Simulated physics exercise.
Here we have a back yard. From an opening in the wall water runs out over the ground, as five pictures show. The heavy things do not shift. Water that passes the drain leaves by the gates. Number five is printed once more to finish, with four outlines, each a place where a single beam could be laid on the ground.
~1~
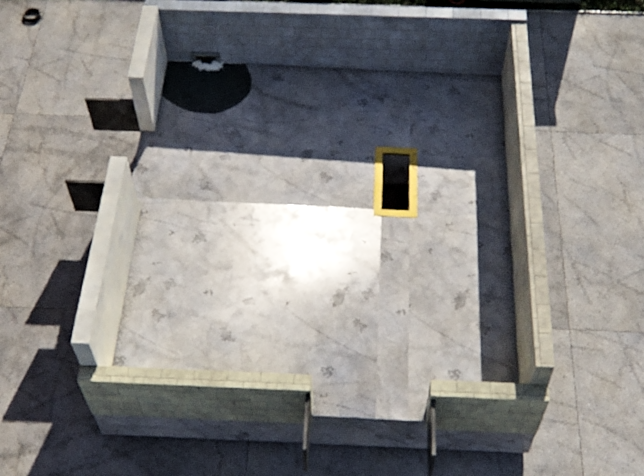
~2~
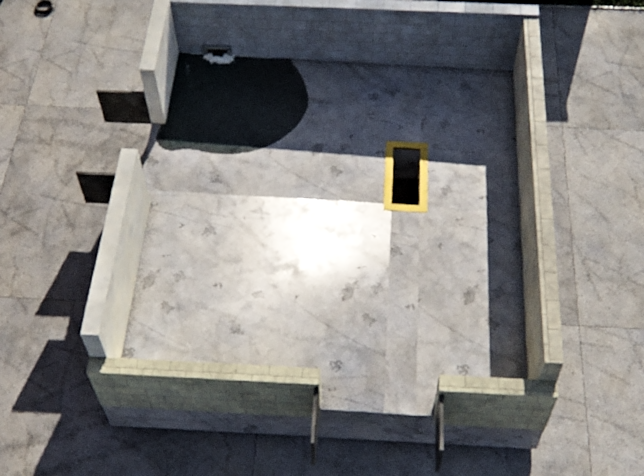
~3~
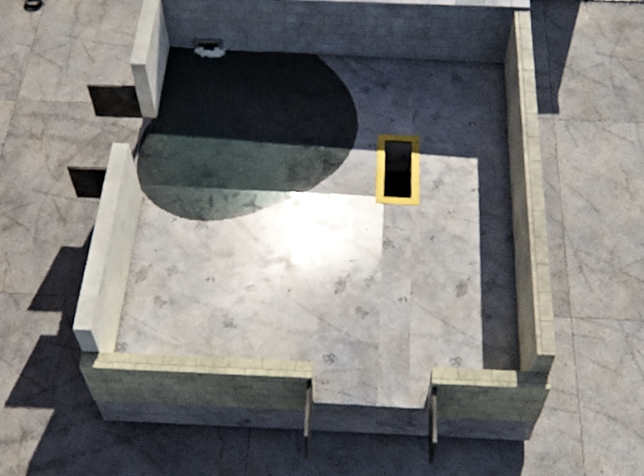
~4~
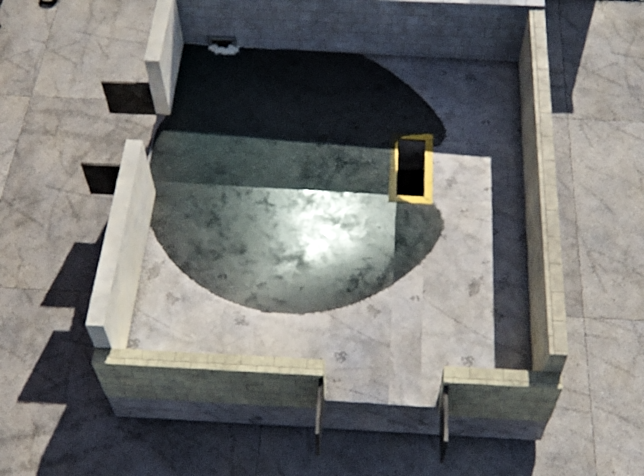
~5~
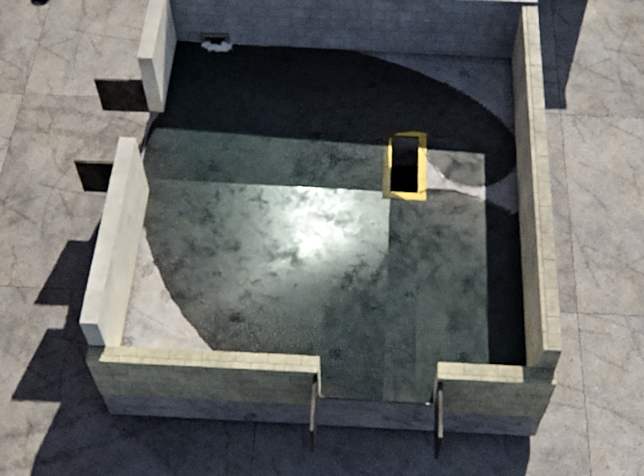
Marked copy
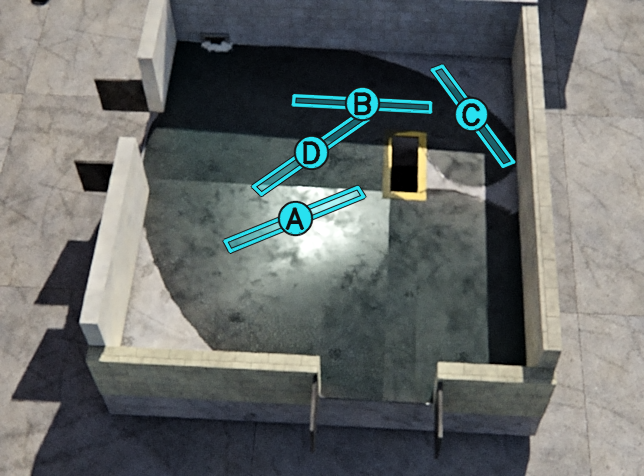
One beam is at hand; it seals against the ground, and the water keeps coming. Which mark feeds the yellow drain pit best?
Take A.
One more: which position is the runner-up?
Here it is position C.
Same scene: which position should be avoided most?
That is position D.
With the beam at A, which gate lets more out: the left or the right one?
The right one.
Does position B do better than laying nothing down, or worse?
It is worse.
In cyan, A from (227, 246) to (360, 191); B from (293, 100) to (430, 107); C from (437, 68) to (508, 164); D from (257, 190) to (363, 116).
With A, about 60 % of the stream goes into the yellow drain pit, about 33 % out by the gates.
With B, about 21 % of the stream goes into the yellow drain pit, about 77 % out by the gates.
With C, about 27 % of the stream goes into the yellow drain pit, about 71 % out by the gates.
With D, about 14 % of the stream goes into the yellow drain pit, about 83 % out by the gates.
